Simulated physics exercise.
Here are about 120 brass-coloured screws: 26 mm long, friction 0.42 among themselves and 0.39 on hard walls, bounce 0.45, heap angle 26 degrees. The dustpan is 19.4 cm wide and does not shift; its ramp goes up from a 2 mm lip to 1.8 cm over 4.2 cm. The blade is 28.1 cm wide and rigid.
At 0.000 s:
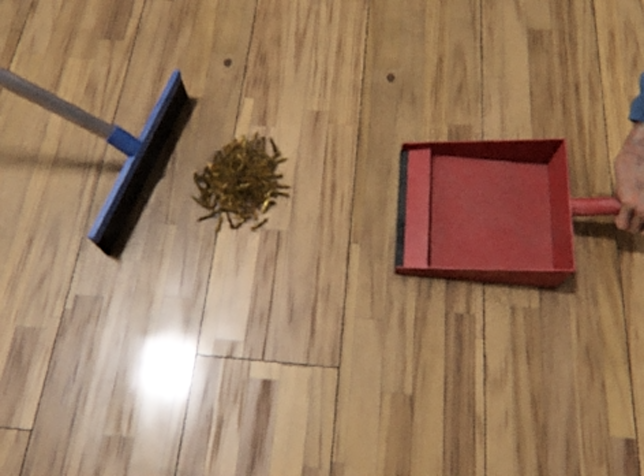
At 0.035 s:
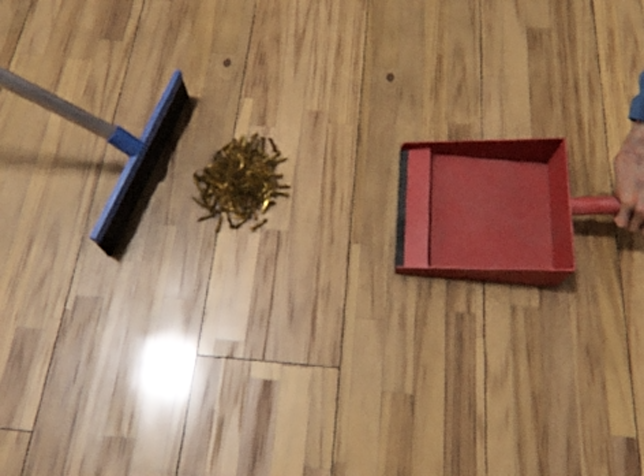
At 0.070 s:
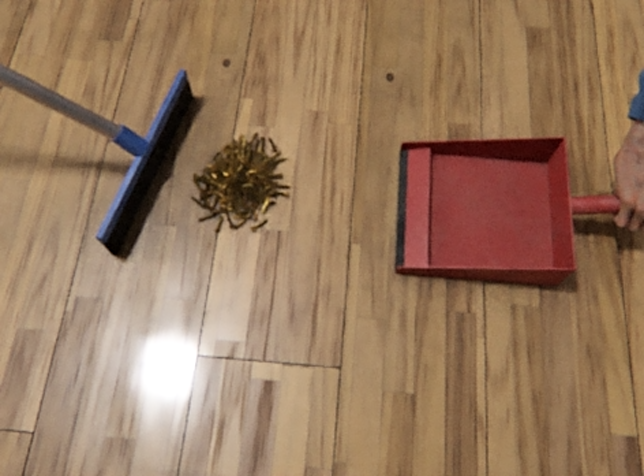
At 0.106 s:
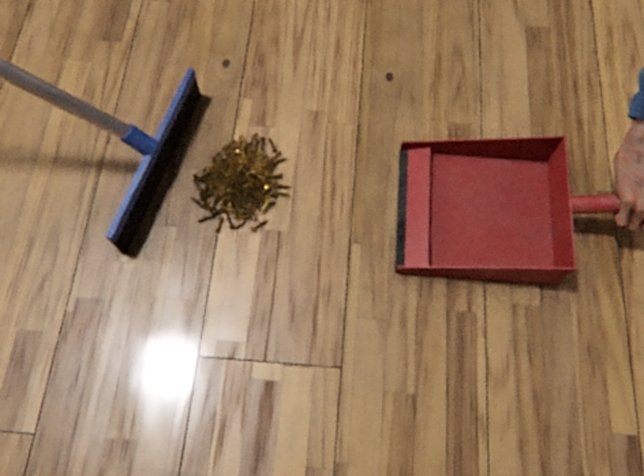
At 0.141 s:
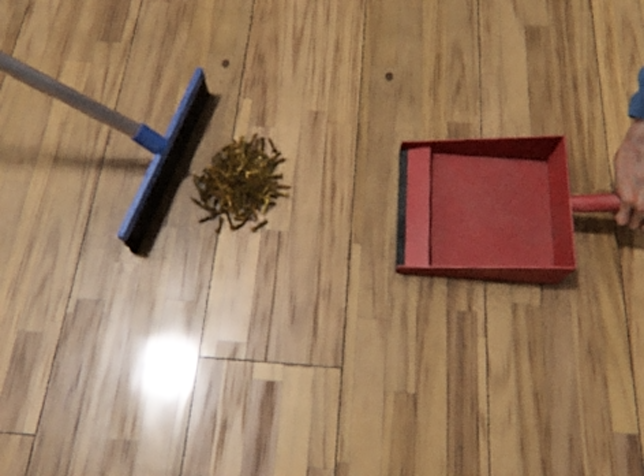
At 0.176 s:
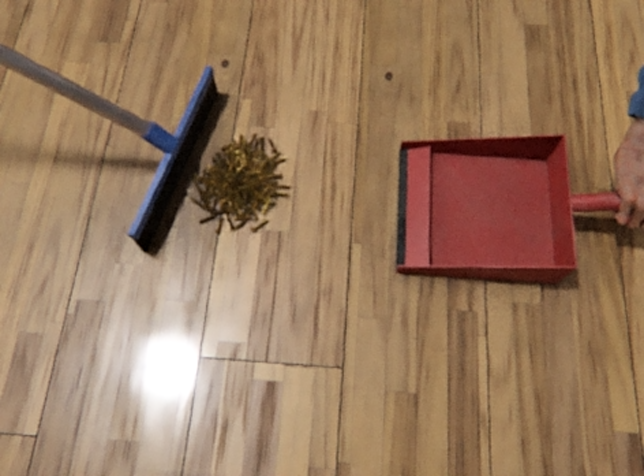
At first, a blue broom with a dark edge rests to the left of a small heap of brass-coloured screws on a wooden floor, while a hand holds a red dustpan still on the right. The broom then slides rightward, closing the gap to the heap, which stays undisturbed.
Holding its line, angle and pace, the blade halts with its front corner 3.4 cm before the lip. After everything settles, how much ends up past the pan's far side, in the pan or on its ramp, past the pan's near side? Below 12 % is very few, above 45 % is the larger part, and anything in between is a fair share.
Past the pan's far side: A fair share, in the pan or on its ramp: Very few, past the pan's near side: Very few.
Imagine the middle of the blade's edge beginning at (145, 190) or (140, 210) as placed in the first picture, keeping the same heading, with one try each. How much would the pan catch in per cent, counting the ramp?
Roughly 0 % and 0 %.
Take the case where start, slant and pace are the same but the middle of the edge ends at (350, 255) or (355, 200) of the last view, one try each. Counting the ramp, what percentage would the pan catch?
Some 5 per cent on the first try, 0 per cent on the second.
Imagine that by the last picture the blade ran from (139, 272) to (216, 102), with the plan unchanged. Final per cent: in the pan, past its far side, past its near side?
Pan 5 % / far 5 % / near 40 %.
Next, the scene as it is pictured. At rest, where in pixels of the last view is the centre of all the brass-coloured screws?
Somewhere near (362, 184) in the last picture.
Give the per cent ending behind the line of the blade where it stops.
Some 10 per cent.
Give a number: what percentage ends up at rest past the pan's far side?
Something like 15 percent.
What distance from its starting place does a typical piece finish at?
About 18 cm.
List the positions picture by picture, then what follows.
Blade from (95, 239) to (178, 77), moved 0.0 cm, 0 of the pieces shifted so far; middle of the pieces at (242, 184); pan at (488, 217), in the first frame.
Blade from (97, 239) to (179, 77), moved 0.2 cm, 0 of the pieces shifted so far; middle of the pieces at (242, 184), in the second frame.
Blade from (102, 239) to (184, 77), moved 1.0 cm, 0 of the pieces shifted so far; middle of the pieces at (242, 184), in the third frame.
Blade from (112, 238) to (192, 76), moved 2.3 cm, 0 of the pieces shifted so far; middle of the pieces at (242, 185), in the fourth frame.
Blade from (123, 237) to (201, 74), moved 3.7 cm, 0 of the pieces shifted so far; middle of the pieces at (241, 185), in the fifth frame.
Blade from (134, 236) to (210, 73), moved 5.1 cm, 0 of the pieces shifted so far; middle of the pieces at (242, 185); pan at (489, 215). The blade's pace is about 0.41 m/s, heading 16 degrees away from the viewer's side, in the sixth frame.
Then, at 0.49 s, middle of the blade 20 cm from the lip; 0 % over the lip, far side 5 %, near side 0 %.
After 0.71 s, middle of the blade 11 cm from the lip; 0 % over the lip, far side 10 %, near side 0 %.
After 1.03 s, middle of the blade 7 cm from the lip; 0 % over the lip, far side 15 %, near side 0 %.
By 1.8 s all is still; far side 15 %, pan 0 %, near side 0 %, in front of the lip or behind the blade 80 %.
